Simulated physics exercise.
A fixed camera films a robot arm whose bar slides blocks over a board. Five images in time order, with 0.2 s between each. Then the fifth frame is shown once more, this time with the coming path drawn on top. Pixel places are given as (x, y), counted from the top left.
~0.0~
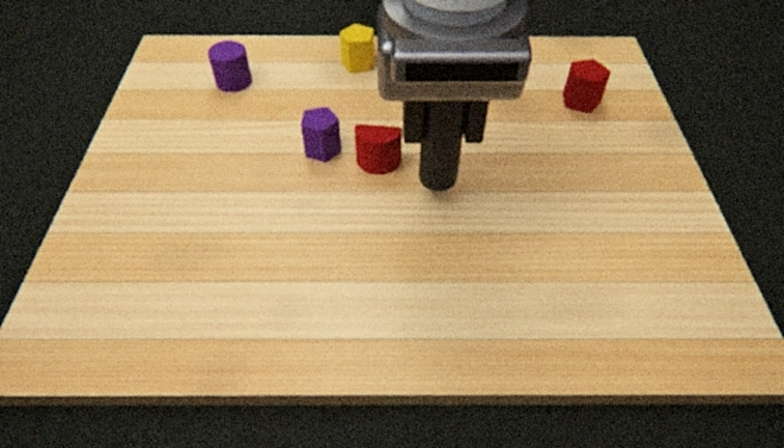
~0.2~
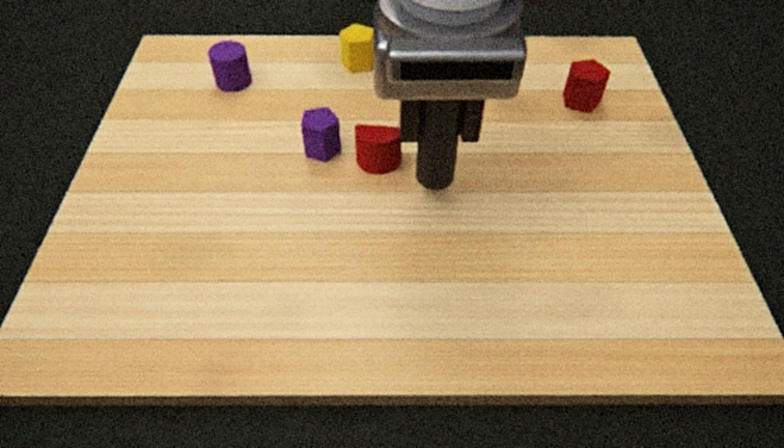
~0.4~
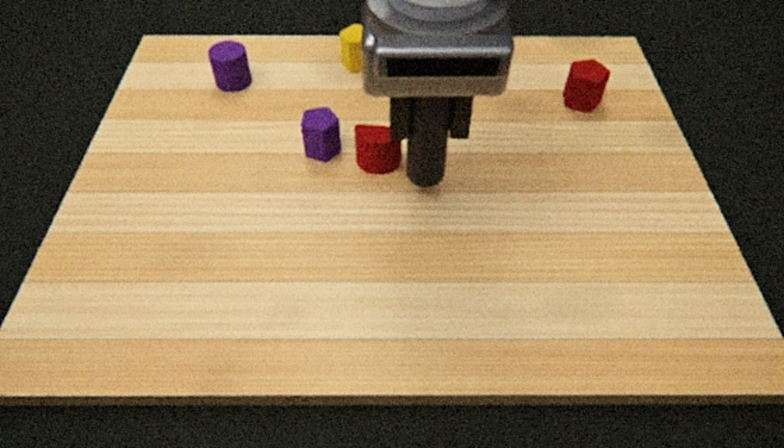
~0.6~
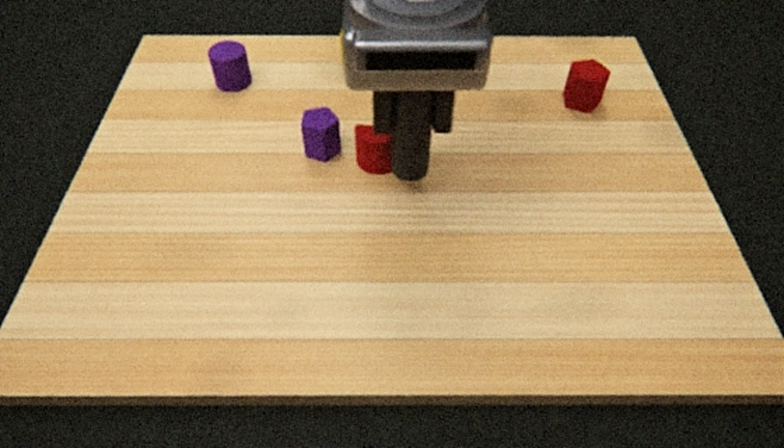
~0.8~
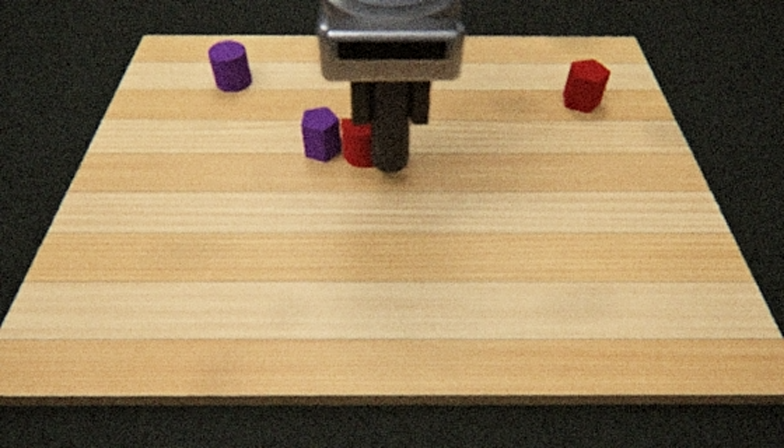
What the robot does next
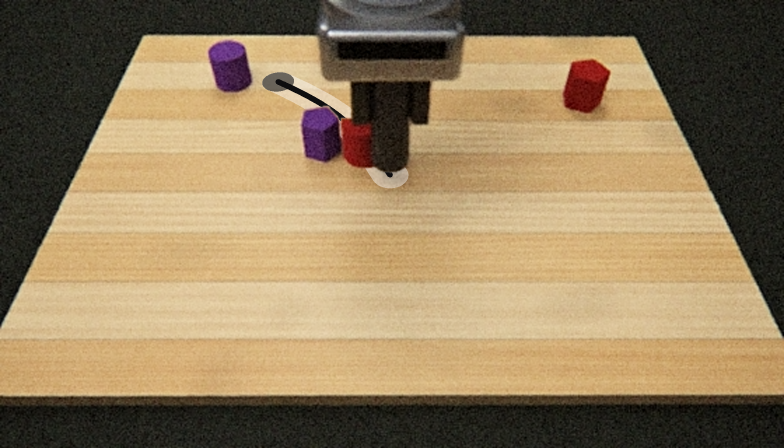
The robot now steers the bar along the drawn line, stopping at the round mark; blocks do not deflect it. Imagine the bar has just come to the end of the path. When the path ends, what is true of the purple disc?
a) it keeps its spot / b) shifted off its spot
a (it keeps its spot)
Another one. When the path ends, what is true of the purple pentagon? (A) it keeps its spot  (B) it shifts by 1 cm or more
My answer is option B.
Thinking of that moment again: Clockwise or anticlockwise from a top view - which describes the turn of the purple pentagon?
Rotation: Counter-clockwise.
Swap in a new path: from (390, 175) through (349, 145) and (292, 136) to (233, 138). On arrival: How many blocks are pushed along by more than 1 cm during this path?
Two blocks shift.
Path on the board, from (390, 175) by way of (342, 118) to (278, 82).
The first path, step by step. One third of the way, bar at (359, 120); purple pentagon at (298, 114), turned 75° anticlockwise; red half-round block at (328, 95), turned 45° anticlockwise.
Two thirds of the way, bar at (320, 89); purple pentagon at (297, 114), turned 80° anticlockwise; red half-round block at (290, 83).
At the end, bar at (276, 67); purple disc in place; purple pentagon at (297, 114), turned 80° anticlockwise; red half-round block at (289, 83), turned 150° anticlockwise.
